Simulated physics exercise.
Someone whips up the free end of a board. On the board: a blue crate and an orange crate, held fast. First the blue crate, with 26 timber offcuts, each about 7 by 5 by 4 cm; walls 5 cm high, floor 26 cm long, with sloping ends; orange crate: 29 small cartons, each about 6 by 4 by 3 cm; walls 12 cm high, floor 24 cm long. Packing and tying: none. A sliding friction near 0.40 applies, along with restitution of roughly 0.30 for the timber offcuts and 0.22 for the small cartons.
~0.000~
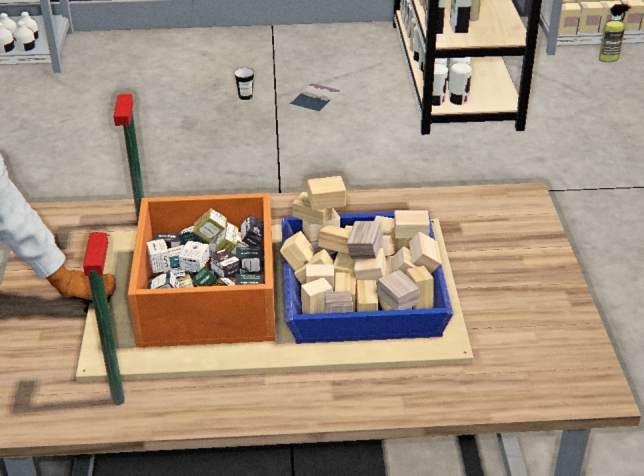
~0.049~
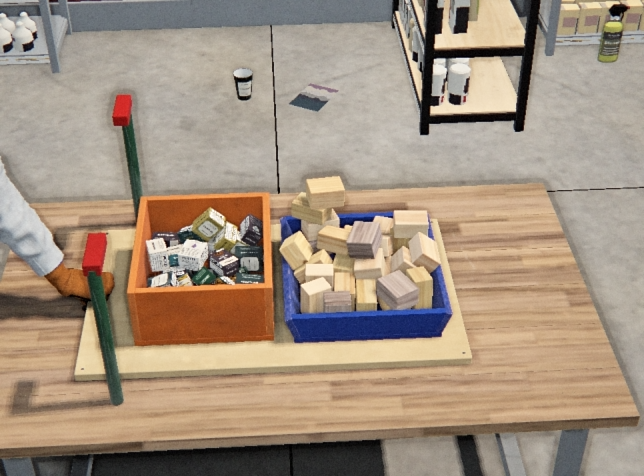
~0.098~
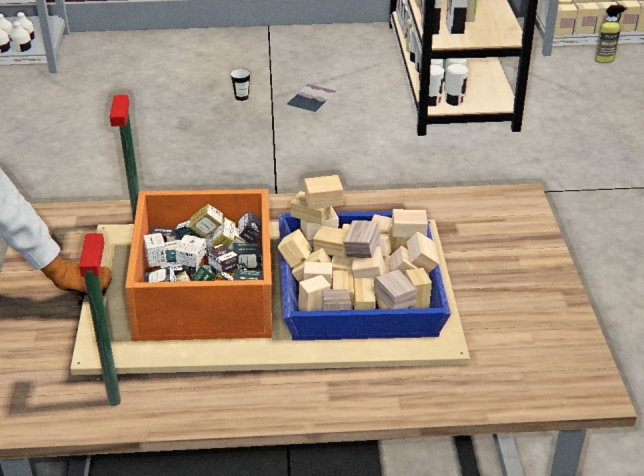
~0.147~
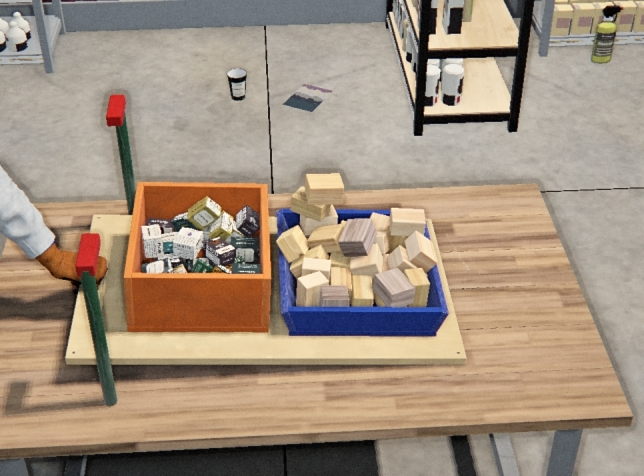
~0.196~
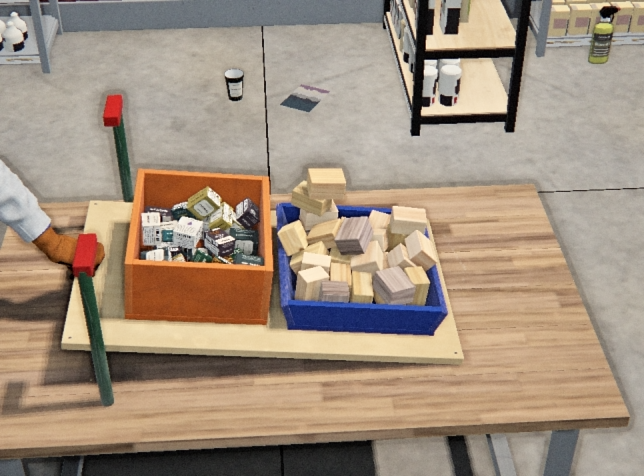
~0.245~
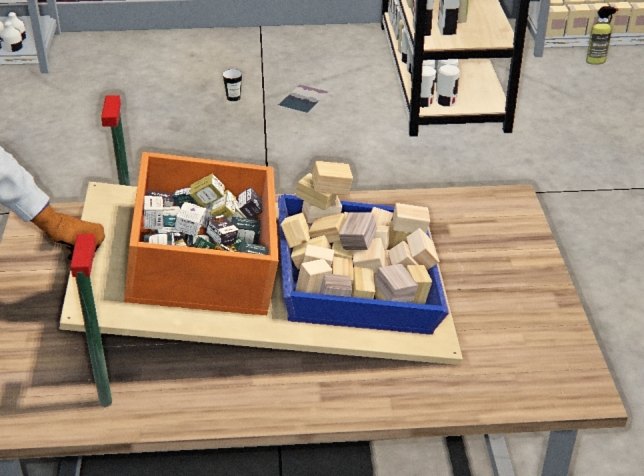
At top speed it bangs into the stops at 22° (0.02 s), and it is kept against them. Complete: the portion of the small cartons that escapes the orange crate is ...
Less than one sixth.
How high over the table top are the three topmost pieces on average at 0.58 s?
32 cm.
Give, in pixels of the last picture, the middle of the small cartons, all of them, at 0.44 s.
Middle: About (239, 177) px.
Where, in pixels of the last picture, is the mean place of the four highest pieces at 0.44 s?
Looks like somewhere near (226, 151).
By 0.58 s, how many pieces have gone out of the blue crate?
At that moment the blue crate count out stands near 1.
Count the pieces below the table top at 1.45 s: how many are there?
About 0.
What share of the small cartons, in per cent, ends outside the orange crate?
I'd put it at around 0 percent of them.
After 0.34 s, the board meets the red stops.
After 0.44 s, tilt 22°; the blue crate has all 26 and the orange crate has all 29.
After 0.58 s, tilt 22°; the blue crate is down by 1 of 26 and the orange crate has all 29.
After 0.84 s, tilt 22°; the blue crate is down by 3 of 26 and the orange crate has all 29.
Outcome (at 1.45 s), the blue crate is down by 3 of 26 and the orange crate has all 29. Asked share, 0 of 29, 0 per cent.
